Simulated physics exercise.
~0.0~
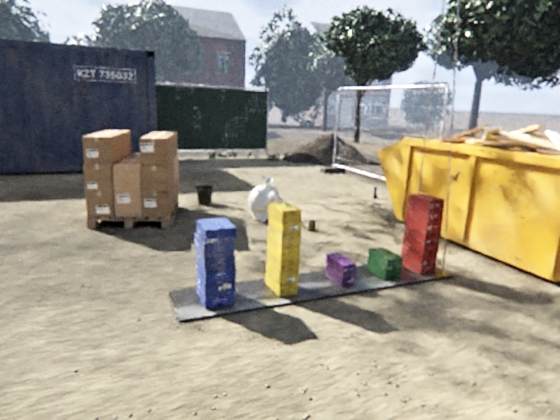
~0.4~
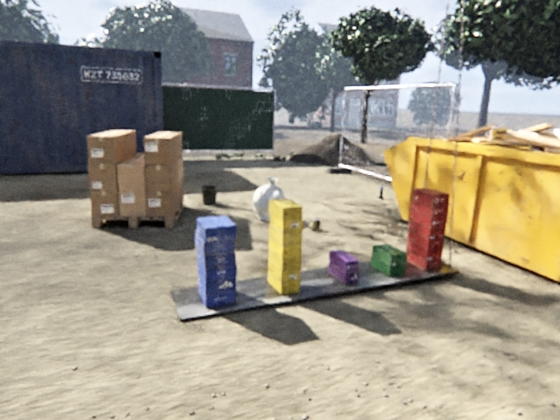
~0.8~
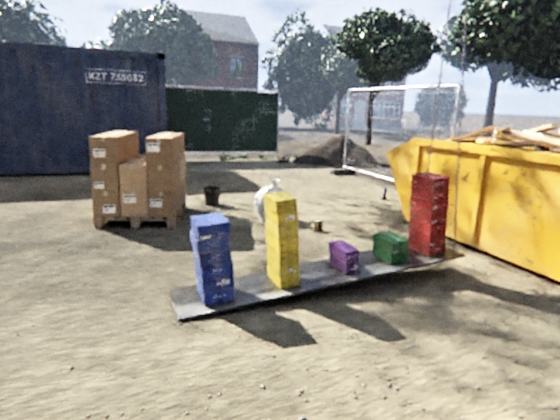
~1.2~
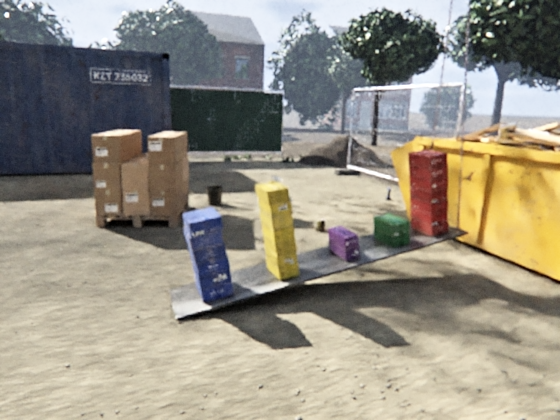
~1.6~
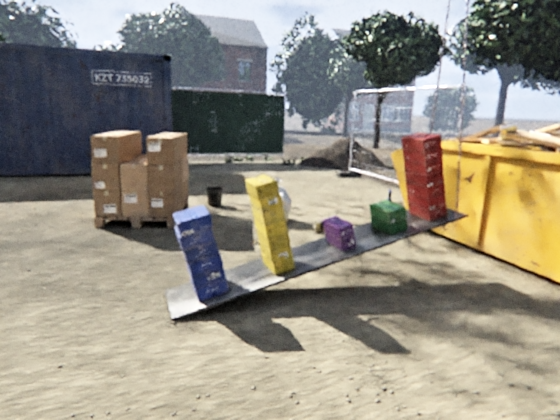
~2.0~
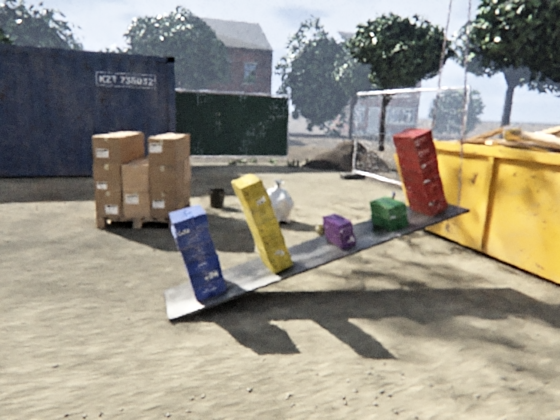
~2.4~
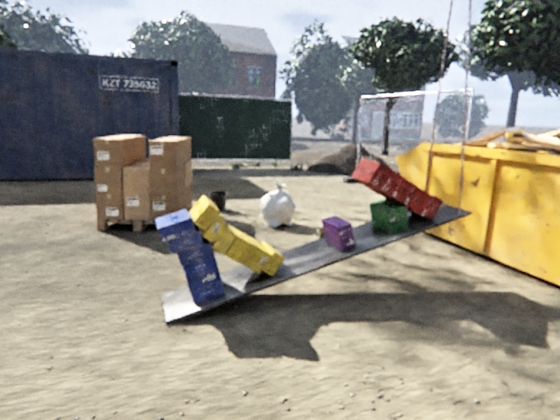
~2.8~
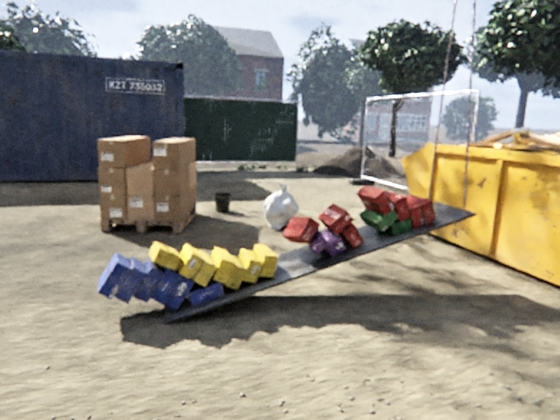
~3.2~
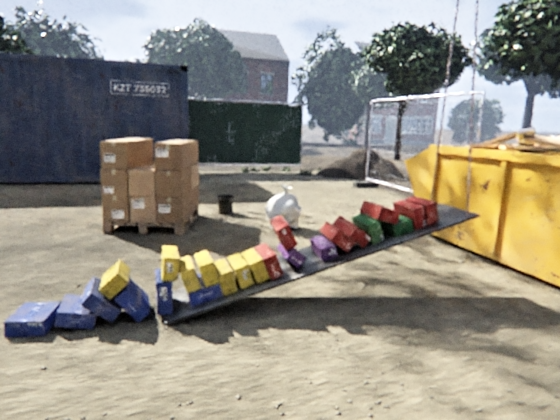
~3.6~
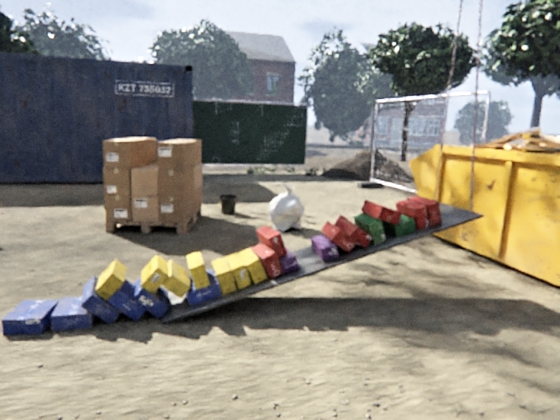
Five coloured stacks of boxes toppling leftward as their board tilts up at the right, ending strewn along the slope and ground.
